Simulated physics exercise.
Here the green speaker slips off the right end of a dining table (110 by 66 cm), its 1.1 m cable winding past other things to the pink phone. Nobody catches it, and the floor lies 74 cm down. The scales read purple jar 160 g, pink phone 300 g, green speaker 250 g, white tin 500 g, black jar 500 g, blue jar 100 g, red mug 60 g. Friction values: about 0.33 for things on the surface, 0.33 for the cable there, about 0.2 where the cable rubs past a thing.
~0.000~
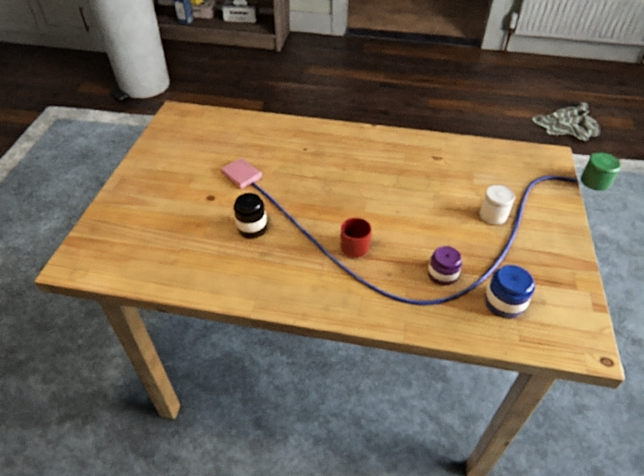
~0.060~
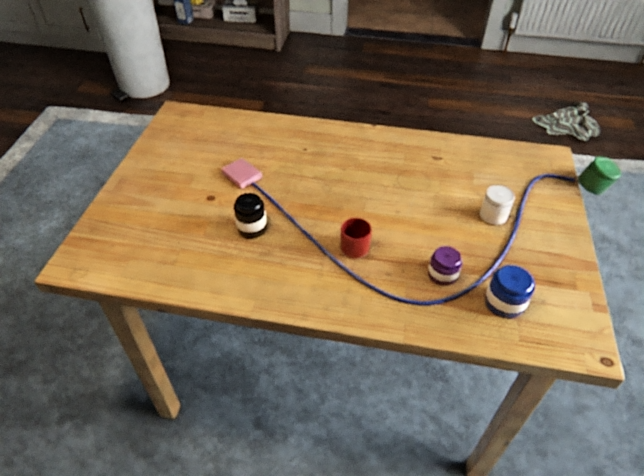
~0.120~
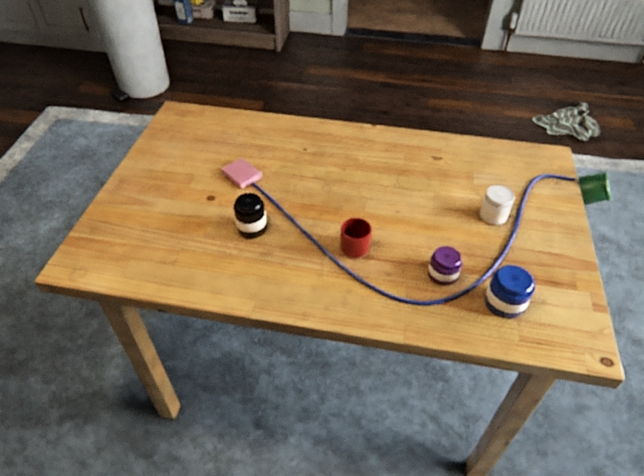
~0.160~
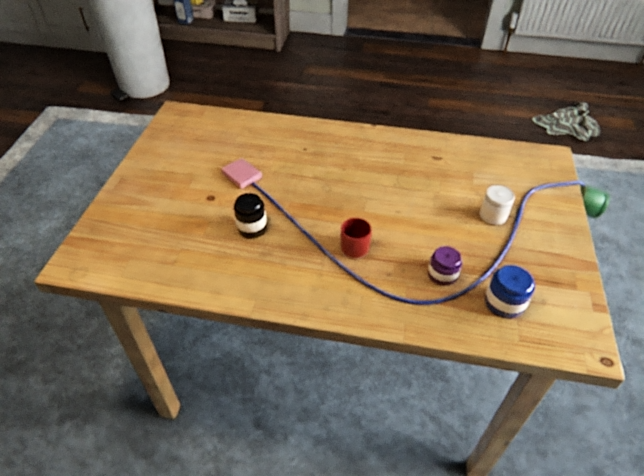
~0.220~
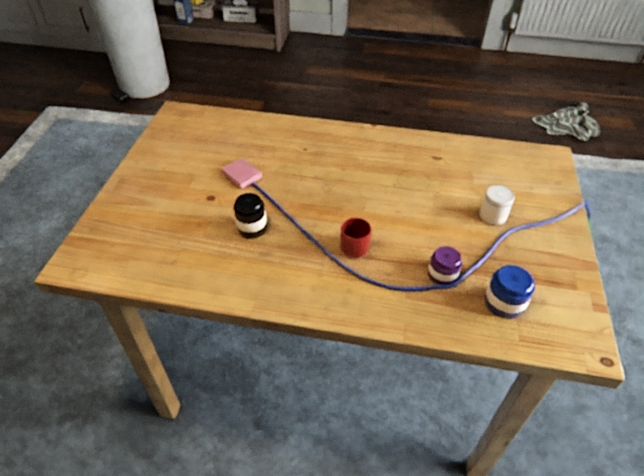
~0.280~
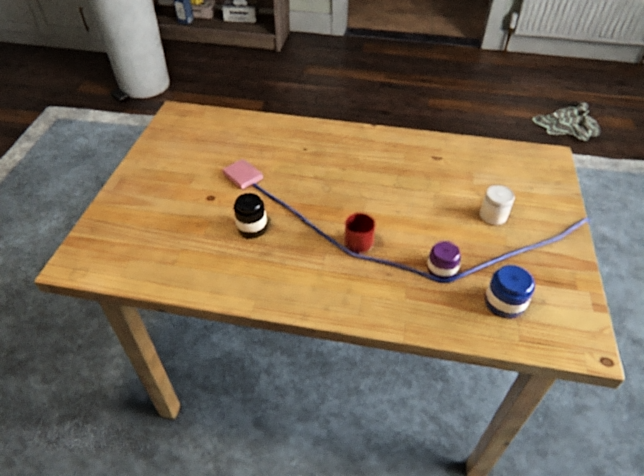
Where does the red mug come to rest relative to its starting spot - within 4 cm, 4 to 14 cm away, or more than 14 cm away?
I reckon it will stray a great way.
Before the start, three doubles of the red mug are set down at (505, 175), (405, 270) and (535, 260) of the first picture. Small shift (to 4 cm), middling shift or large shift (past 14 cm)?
Shift 1: Minor. Shift 2: Major. Shift 3: Minor.
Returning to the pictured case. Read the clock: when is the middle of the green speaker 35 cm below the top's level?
About: 0.38 s.
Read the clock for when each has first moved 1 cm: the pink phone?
Answer: Pink phone, 0.32 s.
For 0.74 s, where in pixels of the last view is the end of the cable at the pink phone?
Somewhere around (330, 198) in the final picture.
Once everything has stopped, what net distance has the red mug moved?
Red mug: 25 cm.
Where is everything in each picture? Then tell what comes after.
Red mug (356, 228); cable runs through (538, 180) (512, 239) (451, 298) (346, 269) (281, 209), in the first picture.
Green speaker (605, 166); cable runs through (536, 179) (451, 298) (281, 209), in the second picture.
Green speaker (595, 188); cable runs through (536, 179) (451, 298) (281, 209), in the third picture.
Green speaker (589, 202); cable runs through (549, 186) (451, 298) (281, 209), in the fourth picture.
Green speaker (576, 228); cable runs through (587, 206) (281, 209), in the fifth picture.
Red mug (361, 223); cable runs through (558, 238) (470, 272) (287, 207), in the sixth picture.
By 0.5 s, the cable's tail end at (286, 190); red mug 19 cm off its start, green speaker over the edge, purple jar 22 cm off its start.
By 0.7 s, the cable's tail end at (330, 198); red mug 23 cm off its start, green speaker over the edge, purple jar 32 cm off its start.
By 1.0 s, the cable's tail end at (376, 209); red mug 23 cm off its start at (410, 168), green speaker over the edge, purple jar 32 cm off its start at (446, 153).
By 1.2 s, the cable's tail end at (403, 216); red mug 23 cm off its start, green speaker over the edge, pink phone 35 cm off its start.
By 2.4 s, the cable's tail end at (403, 216); red mug 23 cm off its start at (410, 168), green speaker over the edge, pink phone 35 cm off its start at (385, 207), purple jar 32 cm off its start at (446, 153).
